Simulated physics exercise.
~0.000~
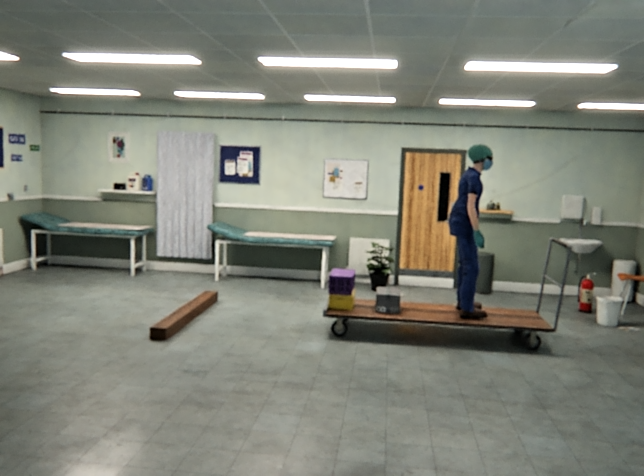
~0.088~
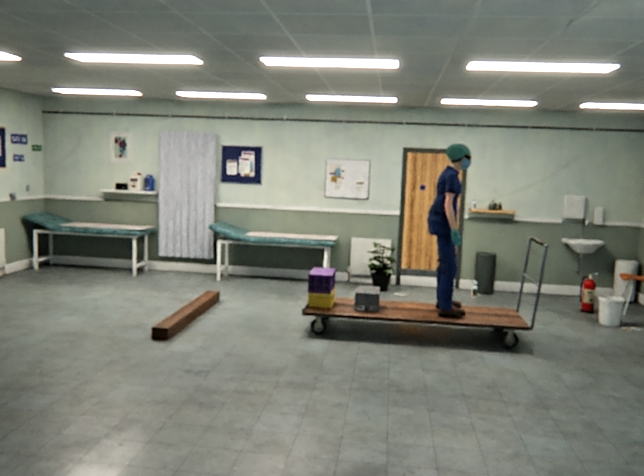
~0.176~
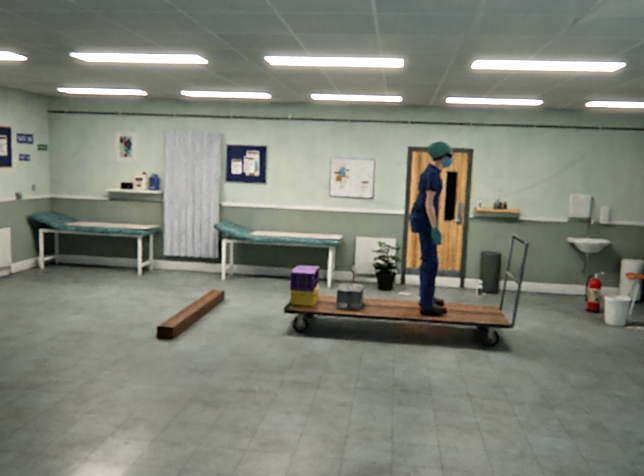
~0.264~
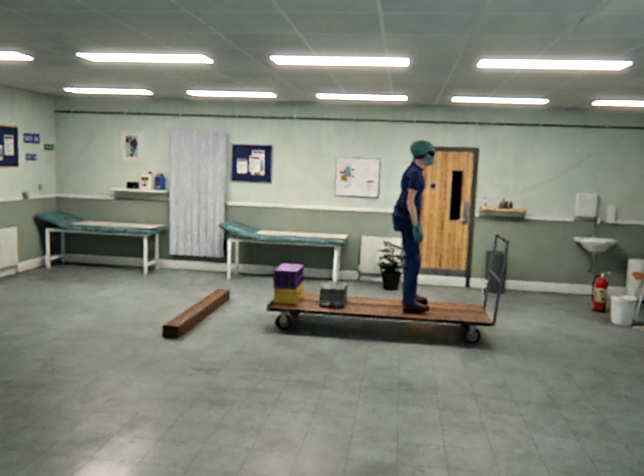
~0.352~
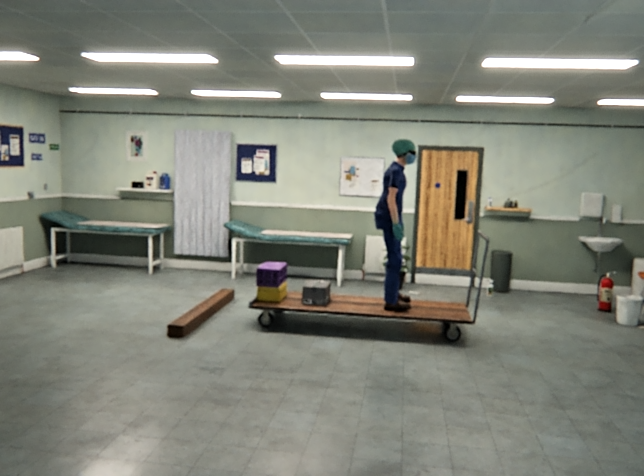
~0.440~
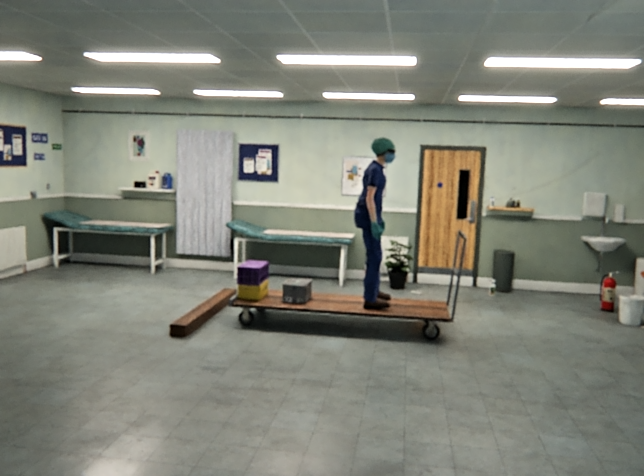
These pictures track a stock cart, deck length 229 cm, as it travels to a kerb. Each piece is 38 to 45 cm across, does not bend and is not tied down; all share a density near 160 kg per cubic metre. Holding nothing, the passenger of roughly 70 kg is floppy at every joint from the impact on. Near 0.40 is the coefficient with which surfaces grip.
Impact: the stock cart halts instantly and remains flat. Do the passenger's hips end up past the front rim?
Odds are it leaves its ride.
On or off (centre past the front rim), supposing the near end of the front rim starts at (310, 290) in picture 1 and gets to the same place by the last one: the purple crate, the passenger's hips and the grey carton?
In that case purple off, hips on, grey on.
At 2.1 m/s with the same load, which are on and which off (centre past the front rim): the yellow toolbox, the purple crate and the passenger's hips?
With that change: Yellow staying, purple going, hips staying.
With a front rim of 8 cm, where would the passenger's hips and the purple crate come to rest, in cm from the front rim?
In that case the hips stop 40 cm beyond the rim and the purple item 100 cm beyond it.
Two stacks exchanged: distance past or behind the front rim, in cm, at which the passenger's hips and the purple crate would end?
Rest positions - hips: 30 behind; purple: 90 past.
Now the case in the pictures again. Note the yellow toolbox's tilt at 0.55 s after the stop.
I'd put the tilt at close to 0°.
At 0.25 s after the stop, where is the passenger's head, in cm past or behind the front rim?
Roughly 90 cm behind the front rim.
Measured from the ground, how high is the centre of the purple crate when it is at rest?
The centre rests around 10 cm up.
Impact comes at 0.58 s.
After 0.83 s the passenger's hips are 68 cm behind the rim, near (267, 230) in the last picture's view.
After 1.13 s the passenger's hips are 5 cm behind the rim, near (212, 268) in the last picture's view.
After 1.58 s the passenger's hips are 28 cm past the rim, near (183, 301) in the last picture's view.
When all is still (4.6 s), past the rim, purple crate and the passenger's hips; behind it, yellow toolbox and grey carton.
